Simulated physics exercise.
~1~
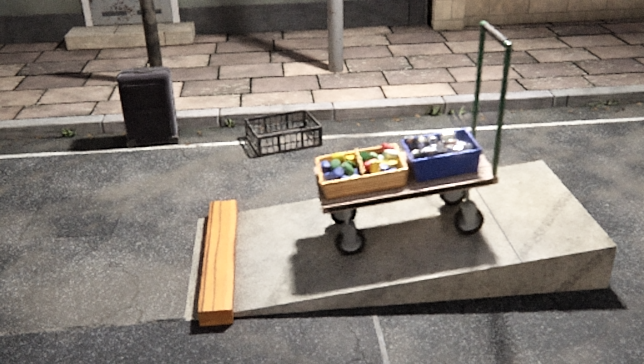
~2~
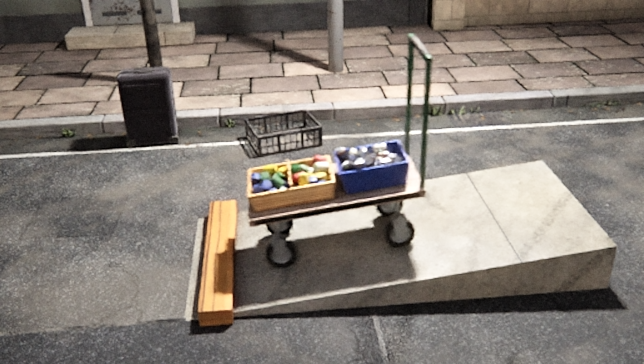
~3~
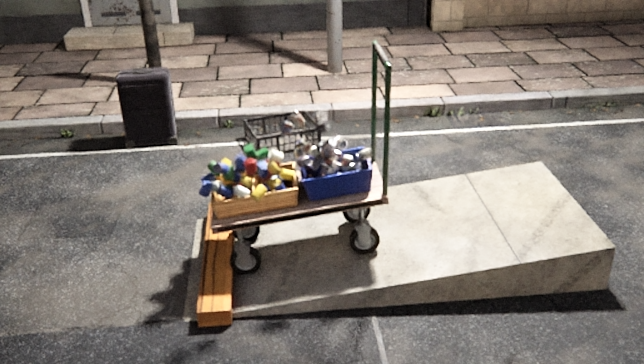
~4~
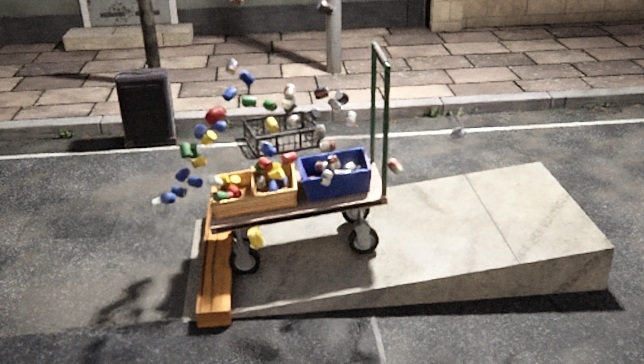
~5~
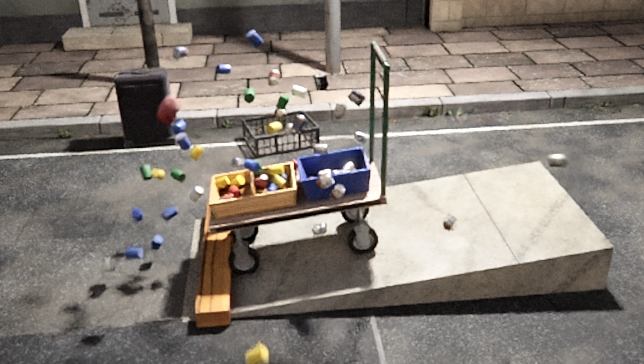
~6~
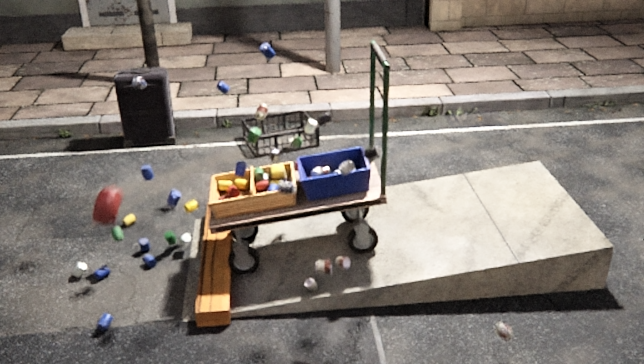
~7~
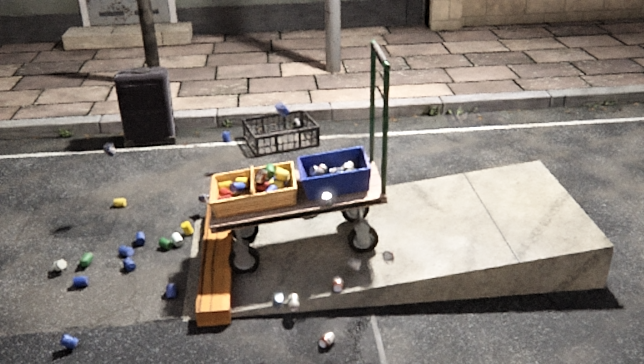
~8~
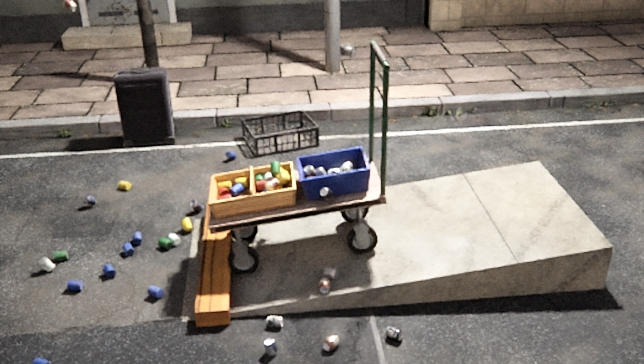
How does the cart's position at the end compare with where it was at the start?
At the start the cart was further up the ramp, towards the right. By the end it was further left, at the bottom of the ramp and up against the low step.
